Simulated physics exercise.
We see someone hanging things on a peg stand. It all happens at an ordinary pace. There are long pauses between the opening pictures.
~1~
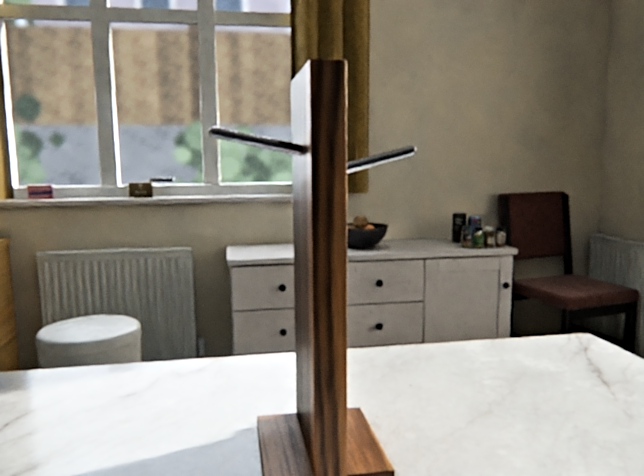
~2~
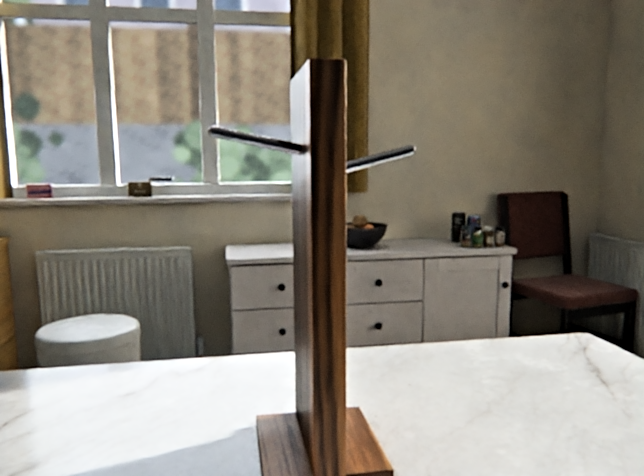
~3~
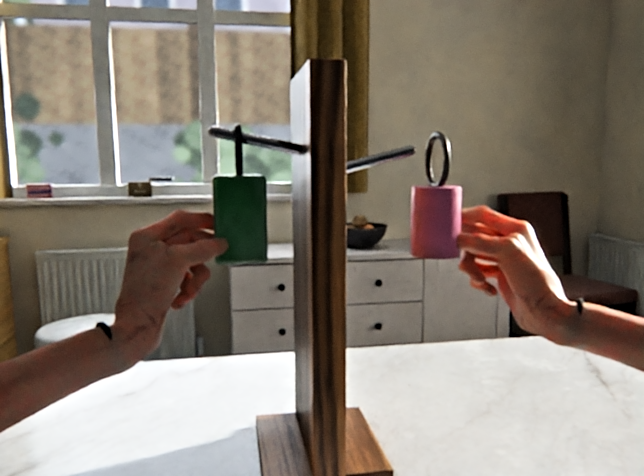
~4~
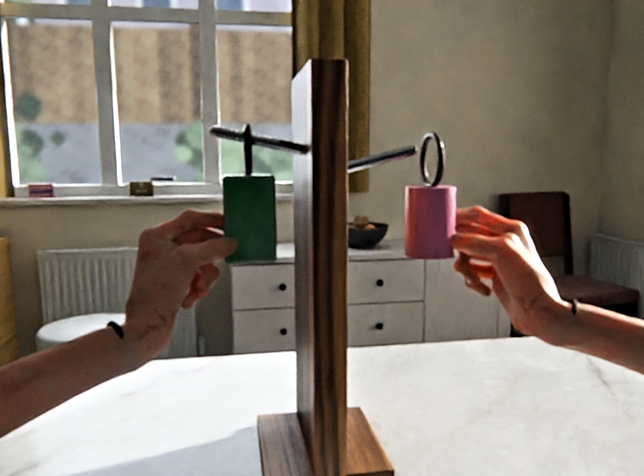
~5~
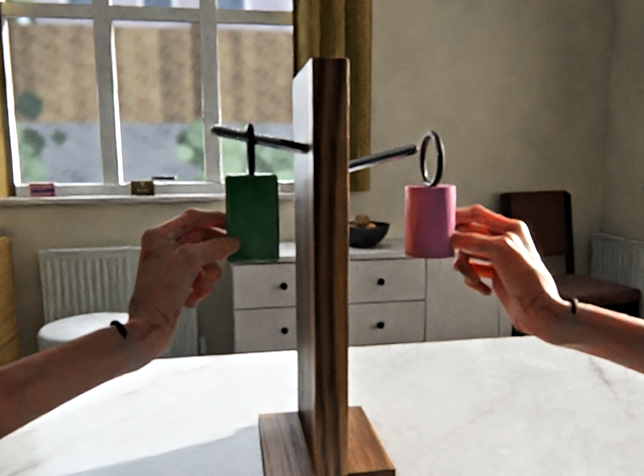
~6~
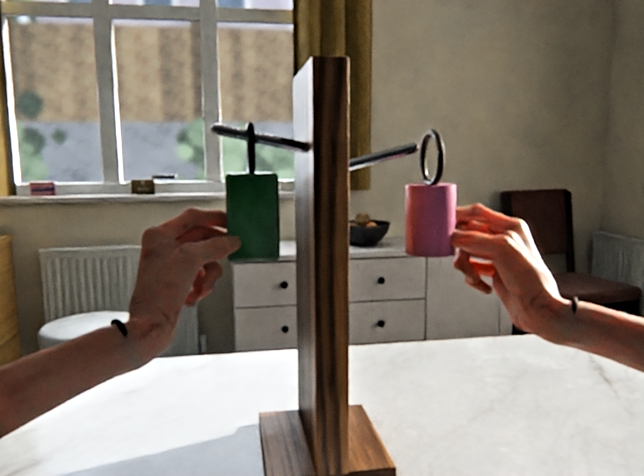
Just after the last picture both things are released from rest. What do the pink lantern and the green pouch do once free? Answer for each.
Here the pink lantern drops to the table, the green pouch remains hooked.
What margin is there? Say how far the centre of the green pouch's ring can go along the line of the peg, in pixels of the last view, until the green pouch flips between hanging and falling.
Roughly 36 pixels left.
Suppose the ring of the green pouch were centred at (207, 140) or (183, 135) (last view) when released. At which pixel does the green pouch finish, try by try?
It ends around (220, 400) and (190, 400).
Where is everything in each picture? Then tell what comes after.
Peg stand (316, 270), in the first frame.
Peg stand (315, 270), in the second frame.
Still on the way; pink lantern (437, 194); peg stand (315, 270), in the third frame.
Still on the way; green pouch (249, 193); peg stand (316, 270), in the fourth frame.
Still on the way; pink lantern (431, 194); peg stand (317, 269), in the fifth frame.
In place, still held; pink lantern (431, 192); green pouch (252, 191); peg stand (318, 268), in the sixth frame.
Then, 0.14 s later than the last frame, pink lantern shifted about its own width near (430, 235); green pouch at rest near (252, 192).
Then, 0.22 s later than the last frame, pink lantern dropping near (428, 327); green pouch at rest near (252, 192).
Then, 0.32 s later than the last frame, pink lantern fallen near (427, 367); green pouch at rest near (252, 192).
When it is over, the pink lantern falls off, near (427, 387); the green pouch stays on its peg, near (252, 192).
